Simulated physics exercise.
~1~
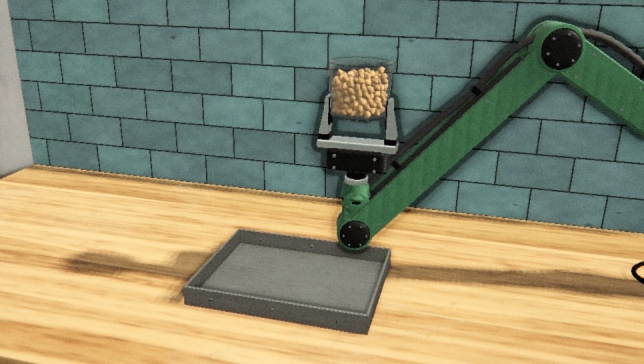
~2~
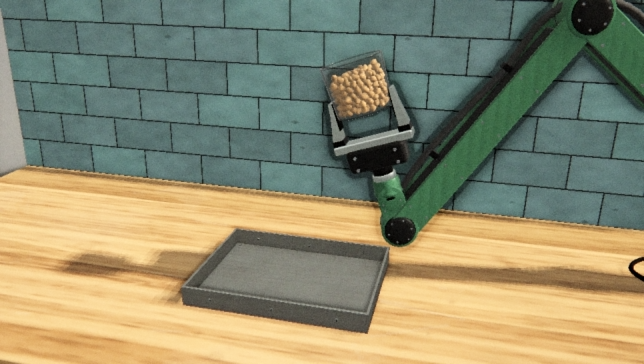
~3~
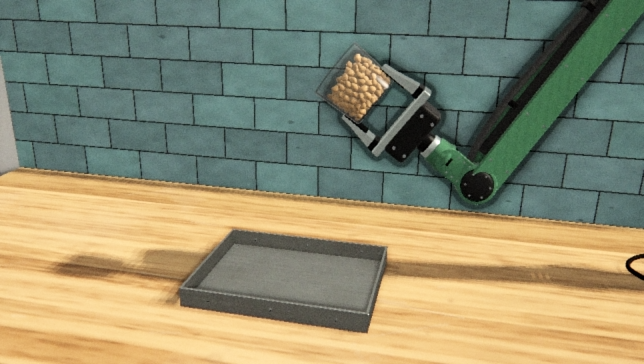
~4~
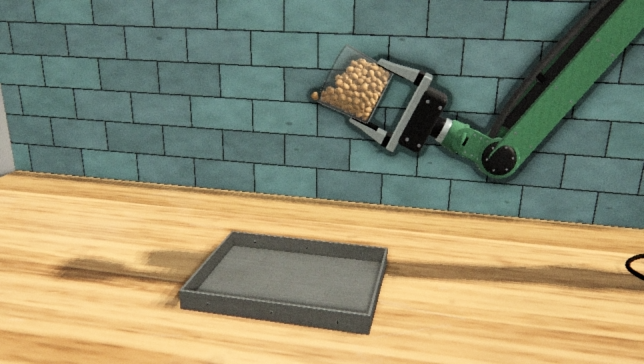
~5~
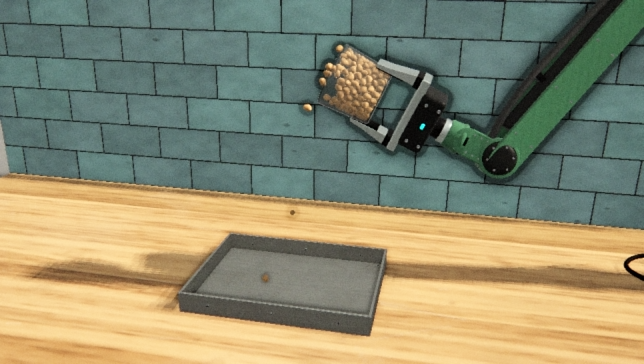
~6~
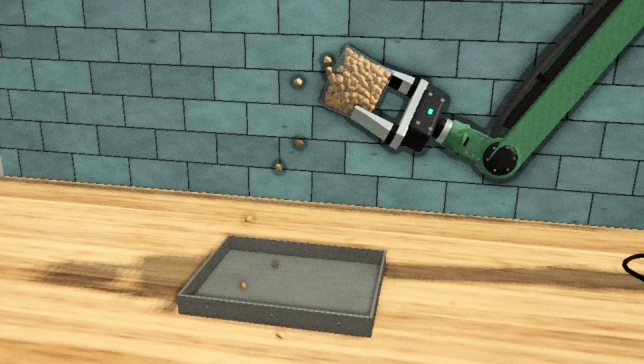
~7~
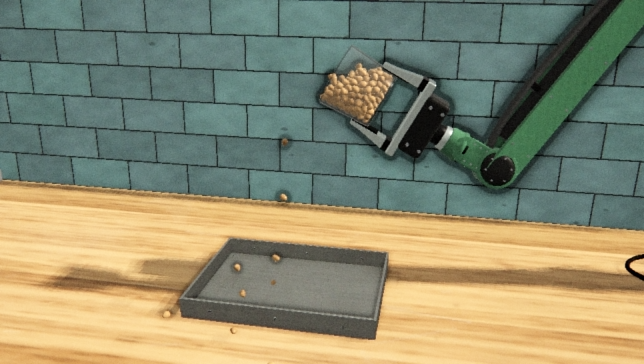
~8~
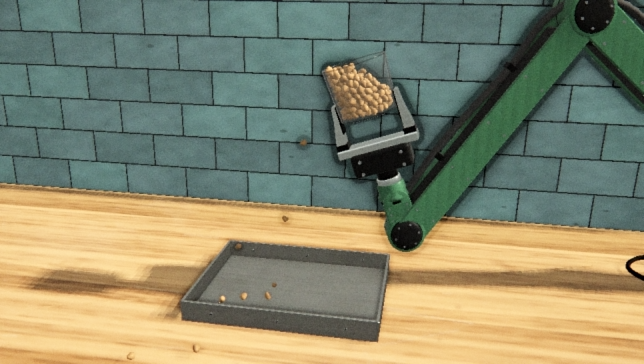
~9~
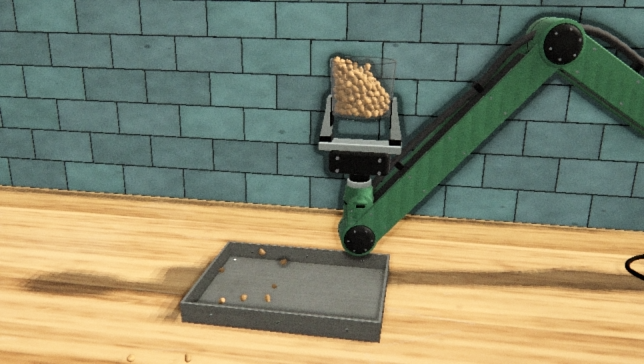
A green robot arm with a grey gripper holds up a clear beaker full of tan beans, seen from in front of a light wooden table against a teal brick wall. A shallow dark grey tray lies on the table below. The arm swings to the right and tips the beaker leftward, well over on its side. A few beans spill from its mouth, some dropping into the tray and some onto the table. The arm then turns the beaker upright again, still mostly full, with a few beans scattered in the tray and on the wood.
